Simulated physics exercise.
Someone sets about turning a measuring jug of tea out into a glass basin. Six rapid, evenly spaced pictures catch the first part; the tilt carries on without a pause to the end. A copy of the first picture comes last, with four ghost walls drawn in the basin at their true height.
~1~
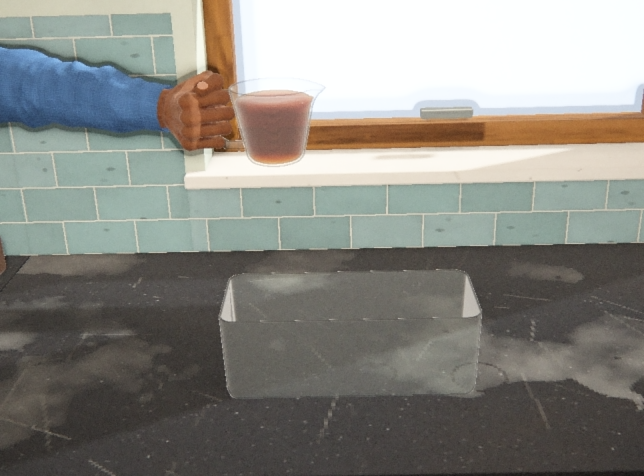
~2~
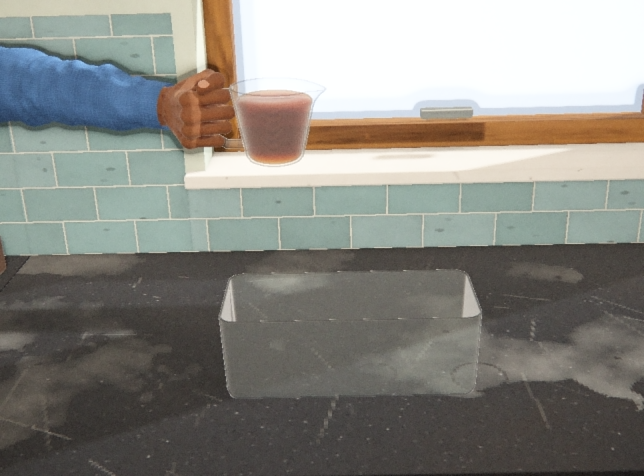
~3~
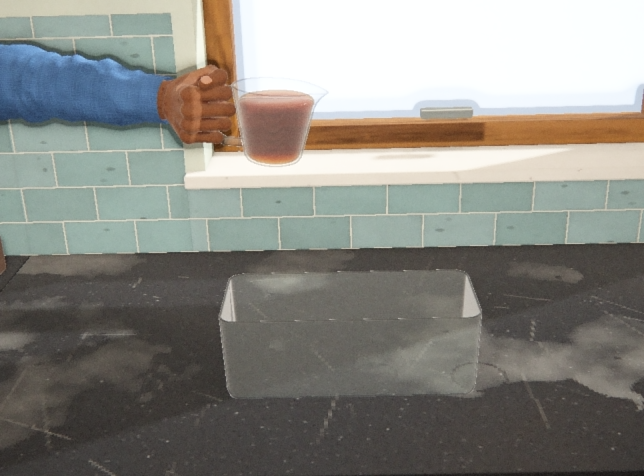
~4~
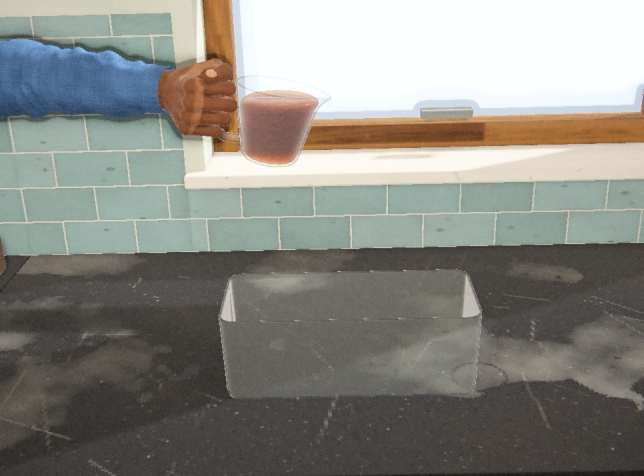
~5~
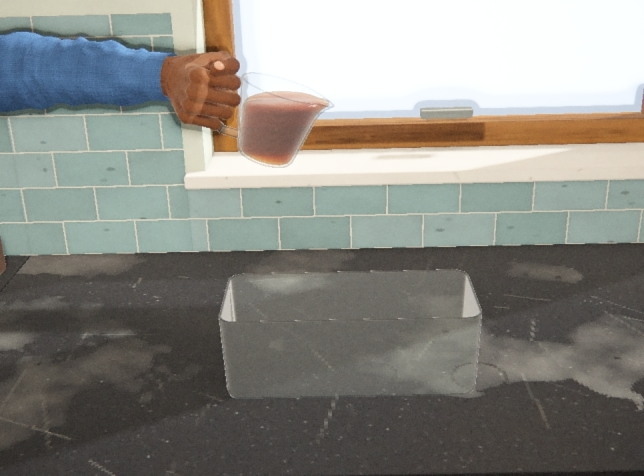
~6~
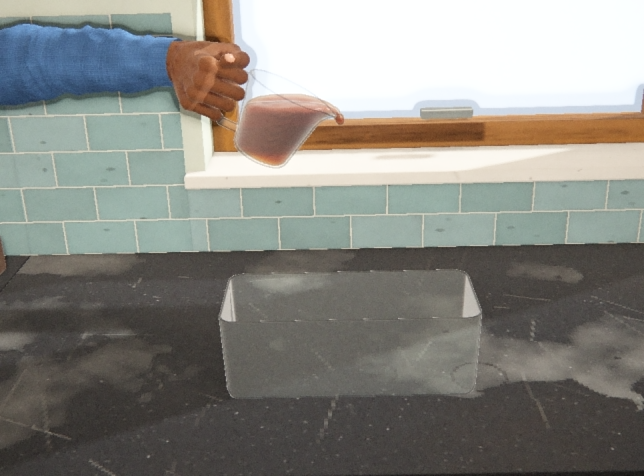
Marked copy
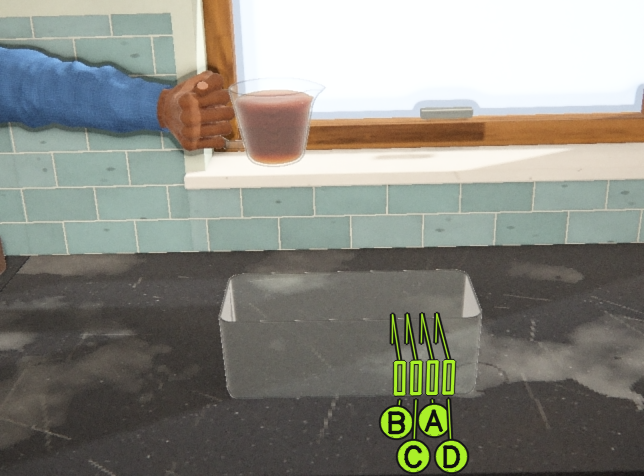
A hand tilts a clear jug rightward until reddish-brown liquid just passes over its lip.
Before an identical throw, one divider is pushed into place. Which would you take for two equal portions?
Take B.
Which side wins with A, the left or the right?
The left side.
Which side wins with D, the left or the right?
The left one.
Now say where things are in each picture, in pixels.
In the first frame, upright, lip at (325, 87); basin from (228, 394) to (475, 390); nothing has left yet.
In the second frame, upright, lip at (325, 89); nothing has left yet.
In the third frame, tipped about 5°, lip at (327, 92); nothing has left yet.
In the fourth frame, tipped about 11°, lip at (330, 98); nothing has left yet.
In the fifth frame, tipped about 19°, lip at (333, 105); nothing has left yet.
In the sixth frame, tipped about 28°, lip at (335, 115); tea is over the lip, down to (341, 121).
In lime, A at (432, 399); B at (399, 400); C at (415, 399); D at (448, 399).
For place A, about 92 % ends left of the wall and 5 % right of it; 3 % is lost outside.
For place B, about 49 % ends left of the wall and 48 % right of it; 3 % is lost outside.
For place C, about 86 % ends left of the wall and 9 % right of it; 5 % is lost outside.
For place D, about 92 % ends left of the wall and 6 % right of it; 3 % is lost outside.
